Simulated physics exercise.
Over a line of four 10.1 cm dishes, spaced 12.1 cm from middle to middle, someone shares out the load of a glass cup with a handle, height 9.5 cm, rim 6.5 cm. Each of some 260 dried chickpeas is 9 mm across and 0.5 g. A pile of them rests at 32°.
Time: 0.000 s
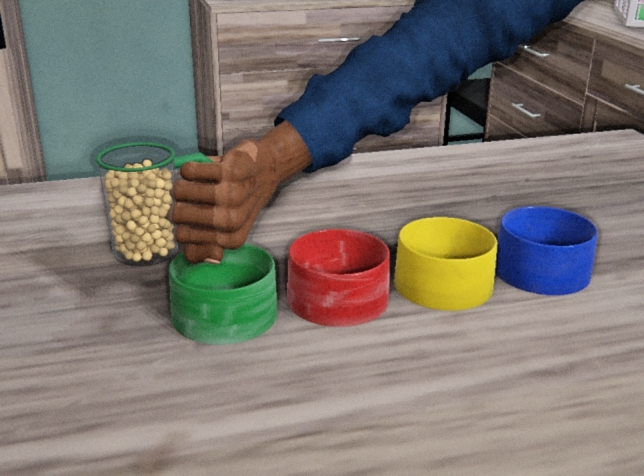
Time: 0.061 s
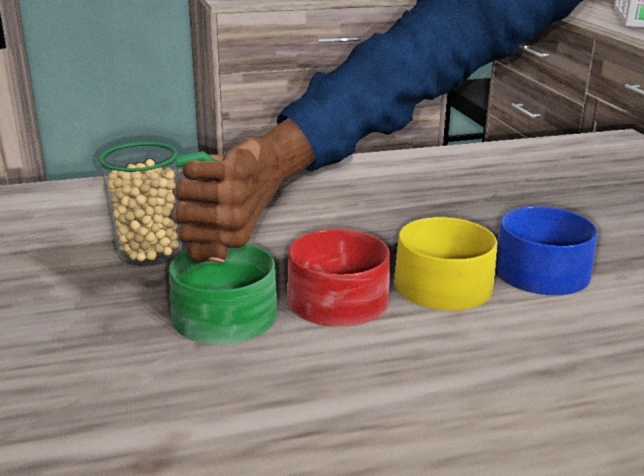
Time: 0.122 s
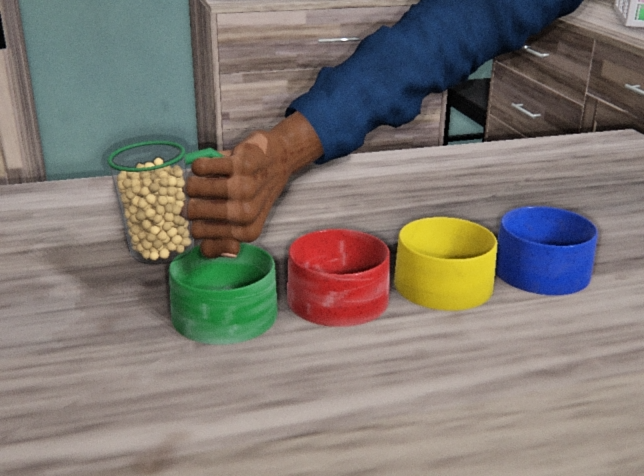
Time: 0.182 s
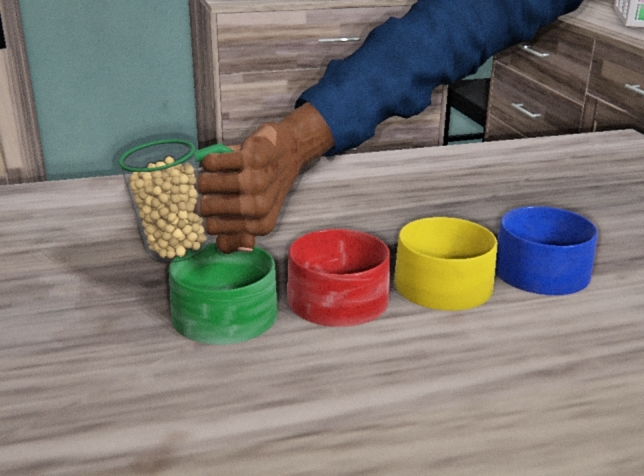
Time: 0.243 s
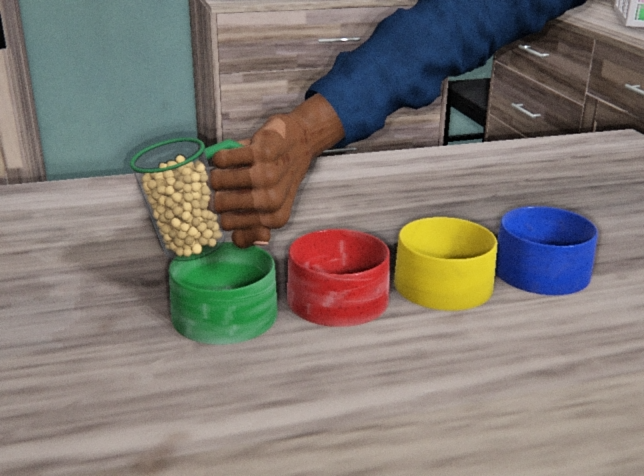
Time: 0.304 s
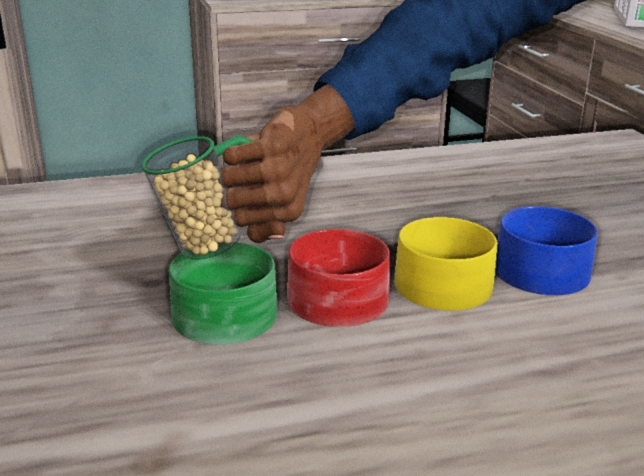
A hand moves a glass cup of chickpeas slightly right, tilting it above a green dish.
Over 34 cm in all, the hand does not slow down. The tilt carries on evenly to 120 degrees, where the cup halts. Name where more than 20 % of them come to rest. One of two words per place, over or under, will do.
Red: It should not get past the one-in-five mark. Blue: It should not get past the one-in-five mark. Green: It should not get past the one-in-five mark. Yellow: It should get past the one-in-five mark. Counter: It should not get past the one-in-five mark.
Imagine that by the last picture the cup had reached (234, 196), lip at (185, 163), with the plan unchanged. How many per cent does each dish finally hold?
Red 0; blue 0; green 0; yellow 100.
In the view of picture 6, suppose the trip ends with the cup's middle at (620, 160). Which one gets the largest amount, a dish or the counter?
Yellow.
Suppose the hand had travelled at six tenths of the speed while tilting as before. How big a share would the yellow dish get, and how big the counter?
Yellow: 0; counter: 10.
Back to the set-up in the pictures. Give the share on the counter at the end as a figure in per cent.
Near 5 percent, roughly speaking.
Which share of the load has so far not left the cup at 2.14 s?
My guess is near 20 per cent.
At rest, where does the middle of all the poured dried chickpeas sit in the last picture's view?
Centre at rest, approx.: (434, 269) px.
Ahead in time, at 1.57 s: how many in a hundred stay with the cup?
Load share: Near 100 percent.
After 1.06 s, tilt 64 degrees; cup holds 100 %.
Then, at 1.57 s, tilt 97 degrees; cup holds 100 %.
Then, at 2.14 s, tilt 120 degrees; cup holds 20 %, yellow 75 %.
At rest (2.8 s), red 0 %, blue 0 %, green 0 %, yellow 95 %, counter 5 %.
